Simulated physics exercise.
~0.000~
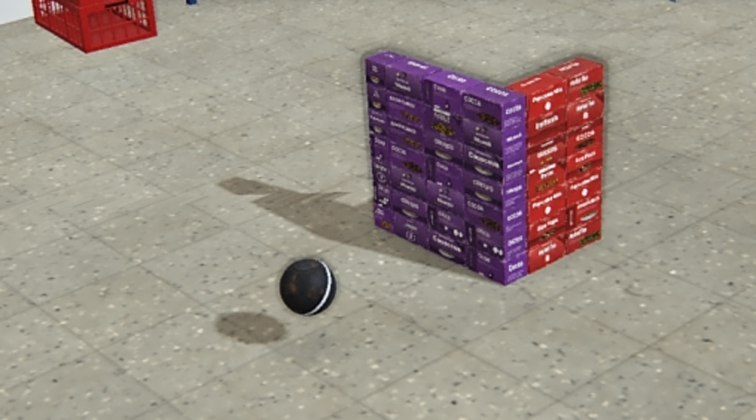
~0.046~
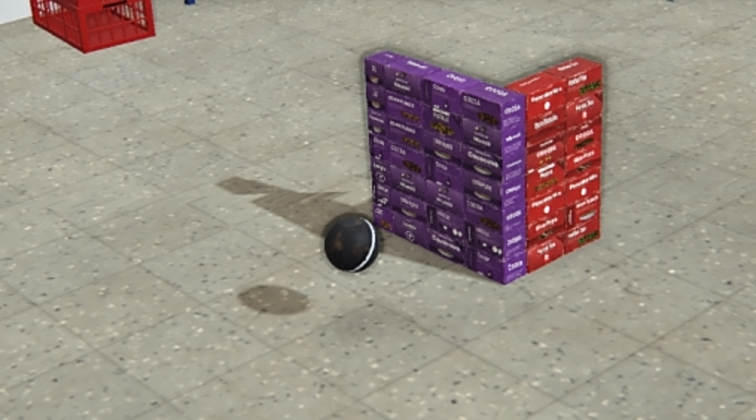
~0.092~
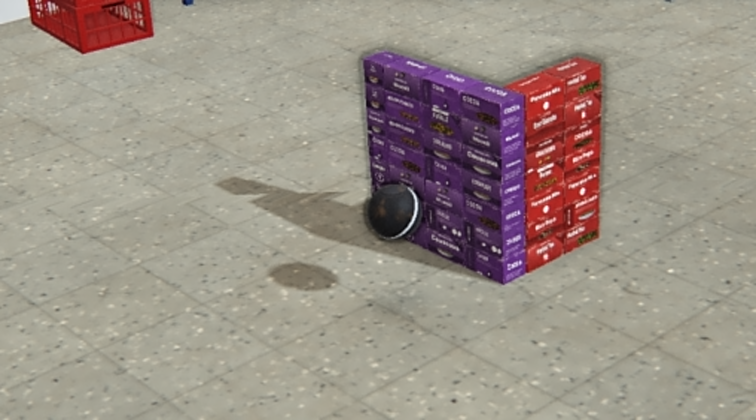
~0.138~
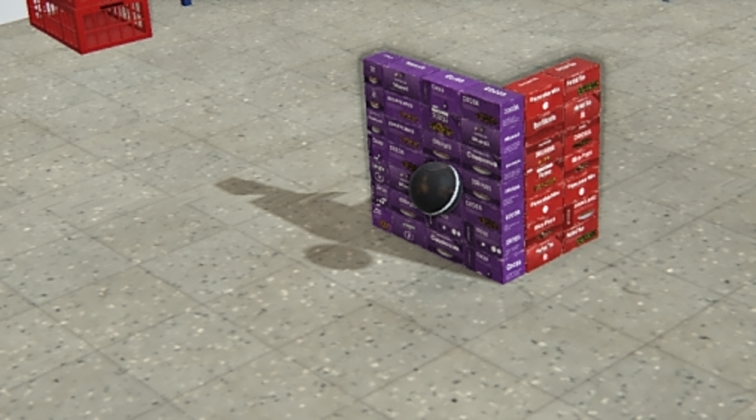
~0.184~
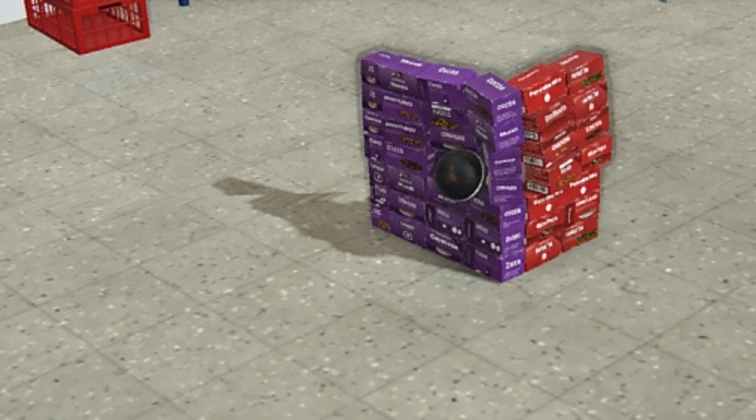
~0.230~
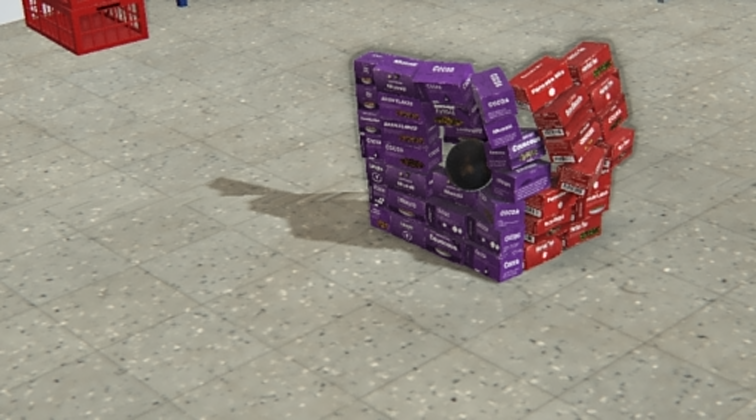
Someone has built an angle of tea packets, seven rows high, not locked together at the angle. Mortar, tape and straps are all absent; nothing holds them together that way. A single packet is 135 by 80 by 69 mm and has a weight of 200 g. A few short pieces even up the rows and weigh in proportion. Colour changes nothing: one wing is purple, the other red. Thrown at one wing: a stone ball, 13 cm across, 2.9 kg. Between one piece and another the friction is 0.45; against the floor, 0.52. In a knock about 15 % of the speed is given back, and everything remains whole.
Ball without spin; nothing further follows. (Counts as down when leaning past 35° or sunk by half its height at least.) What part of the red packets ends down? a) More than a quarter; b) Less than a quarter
Option a: More than a quarter.
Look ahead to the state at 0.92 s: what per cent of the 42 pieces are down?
By then 65 %.
By 0.29 s, ball still moving; 1 of the 14 red packets down (3 of 42 in all colours); top red packet tilted 26°; top purple packet moved 29 mm.
By 0.42 s, ball still moving; 10 of the 14 red packets down (19 of 42 in all colours); top red packet tilted 21°, 7 cm lower; top purple packet moved 37 mm.
By 0.62 s, ball still moving; 12 of the 14 red packets down (26 of 42 in all colours); top red packet upside down; top purple packet moved 37 mm.
By 0.92 s, ball still moving; 12 of the 14 red packets down (27 of 42 in all colours); top red packet upside down; top purple packet moved 37 mm.
When it is over (1.9 s), ball rolling away; 12 of the 14 red packets down (27 of 42 in all colours); top red packet upside down; top purple packet moved 37 mm. That is 86 per cent. In pixels of the last frame, middles, top red packet near (679, 226), top purple packet near (399, 77).
